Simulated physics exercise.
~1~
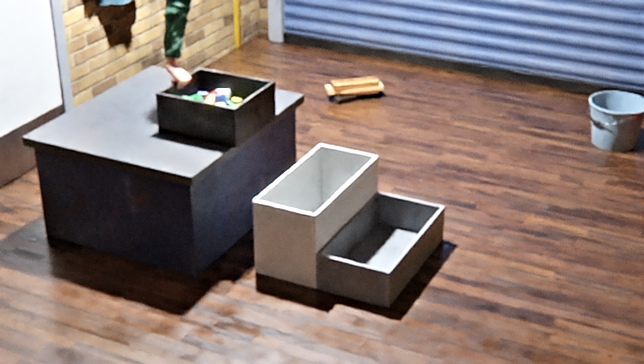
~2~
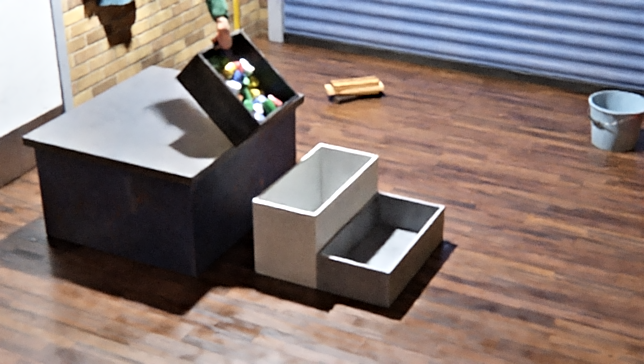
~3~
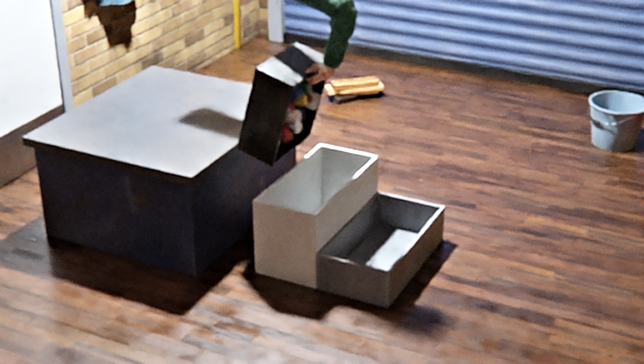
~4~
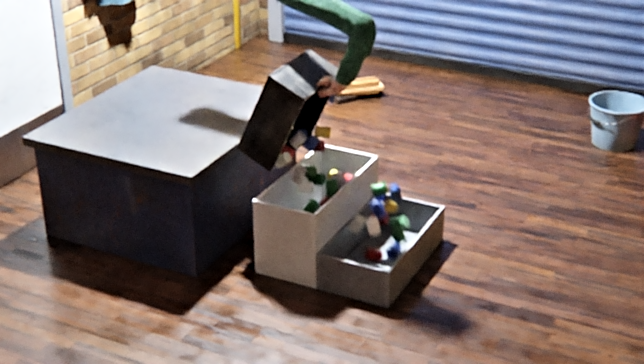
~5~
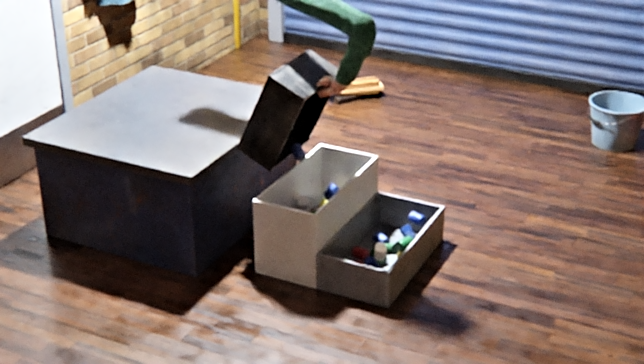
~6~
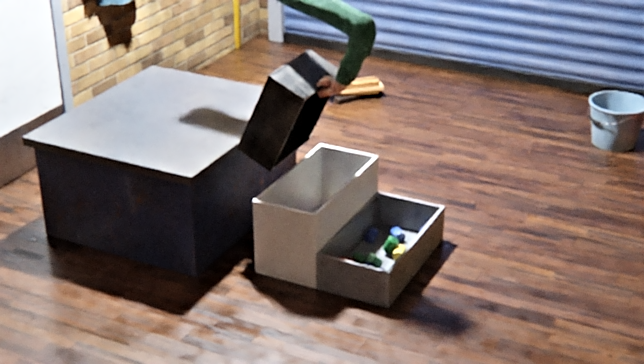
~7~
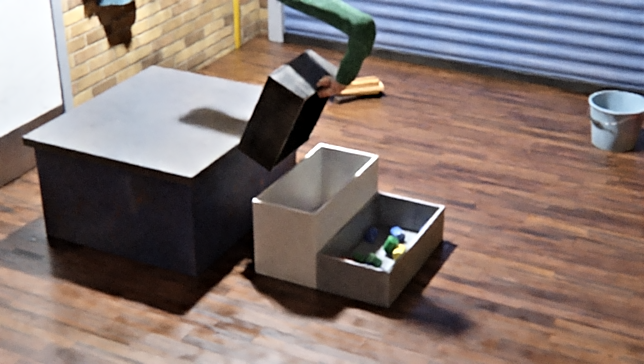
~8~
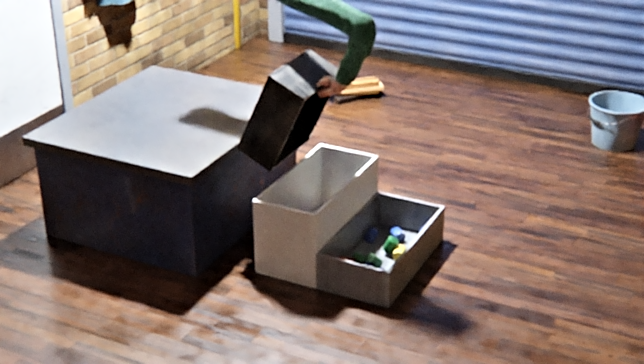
A black crate tips off a bench, spilling small colorful pieces into two open containers below.
